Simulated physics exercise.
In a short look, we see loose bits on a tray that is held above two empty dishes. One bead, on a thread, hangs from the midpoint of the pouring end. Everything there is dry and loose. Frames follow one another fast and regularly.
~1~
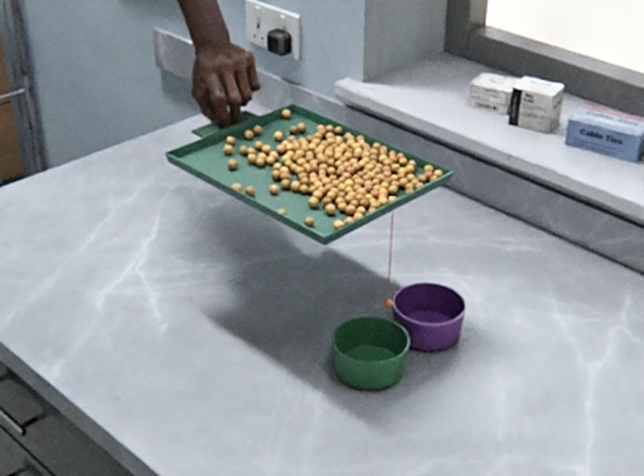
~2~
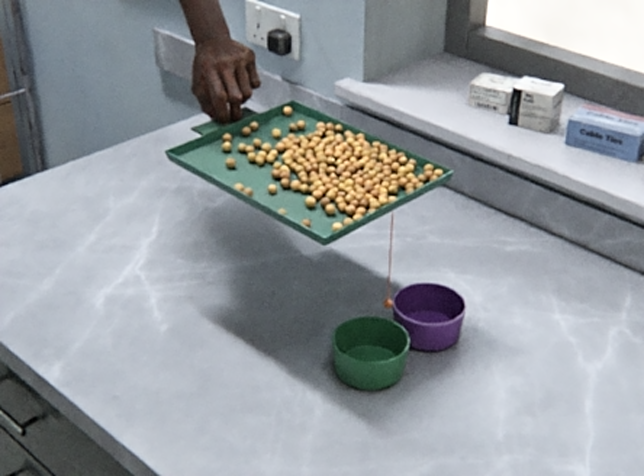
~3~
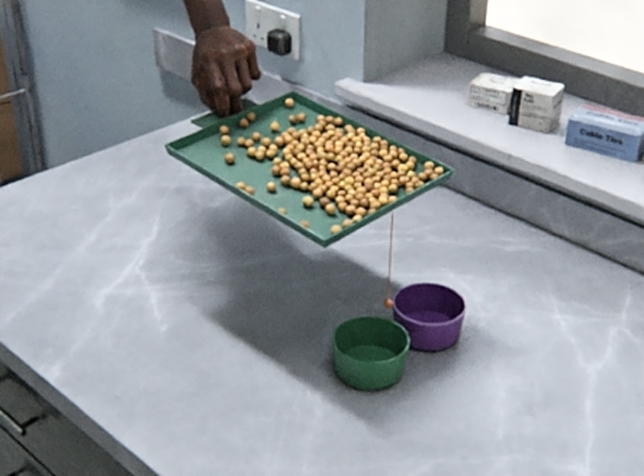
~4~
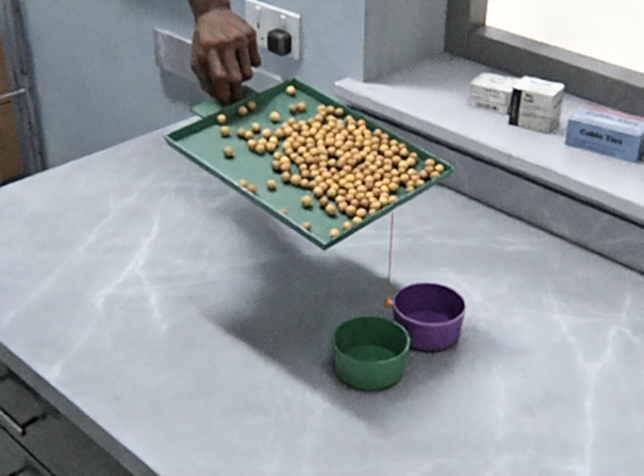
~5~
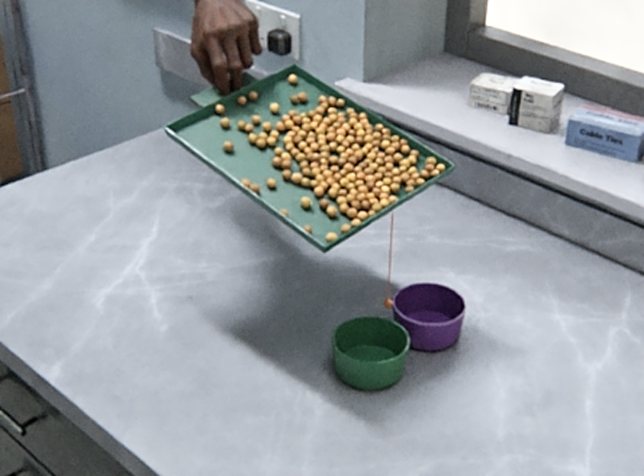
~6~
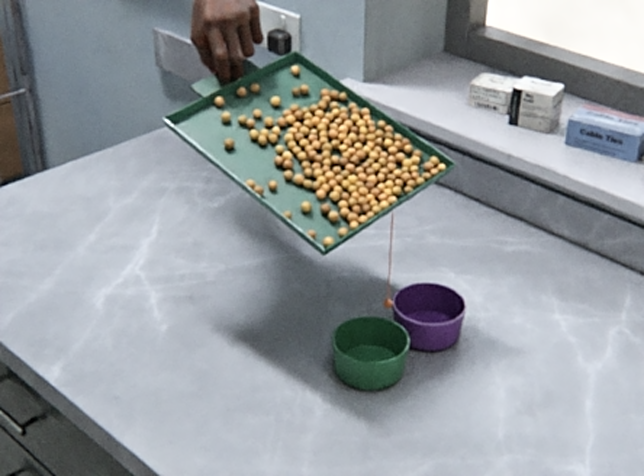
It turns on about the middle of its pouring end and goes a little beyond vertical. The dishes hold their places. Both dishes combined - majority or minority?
Minority.
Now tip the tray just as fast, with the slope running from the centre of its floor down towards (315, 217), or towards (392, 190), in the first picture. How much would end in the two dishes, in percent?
About 30 % and about 40 %.
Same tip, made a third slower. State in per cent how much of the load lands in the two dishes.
About 30 %.
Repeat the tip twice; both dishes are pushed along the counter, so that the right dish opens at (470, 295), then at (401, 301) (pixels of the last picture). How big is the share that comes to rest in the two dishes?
Around 10 and around 30 per cent, in that order.
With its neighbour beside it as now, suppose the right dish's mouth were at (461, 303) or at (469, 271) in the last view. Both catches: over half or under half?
Try 1: A lesser share; try 2: A lesser share.
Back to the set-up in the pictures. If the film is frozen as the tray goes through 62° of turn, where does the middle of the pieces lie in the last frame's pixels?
About (355, 232).
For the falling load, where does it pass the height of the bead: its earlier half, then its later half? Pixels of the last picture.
It goes through near (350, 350) first, then near (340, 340).
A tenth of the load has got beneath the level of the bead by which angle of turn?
60° or so.
Soon, tray tipped steeply; about two thirds on the tray; a small part in the left dish; a small part outside both; about a quarter in the air.
A while on, tray tipped past a quarter turn; about a third in the left dish; about two thirds outside both; a small part in the air.
Towards the end, tray tipped past a quarter turn; about a third in the left dish; about two thirds outside both.
Finally, tray tipped past a quarter turn; about a third in the left dish; none in the right dish; about two thirds outside both.
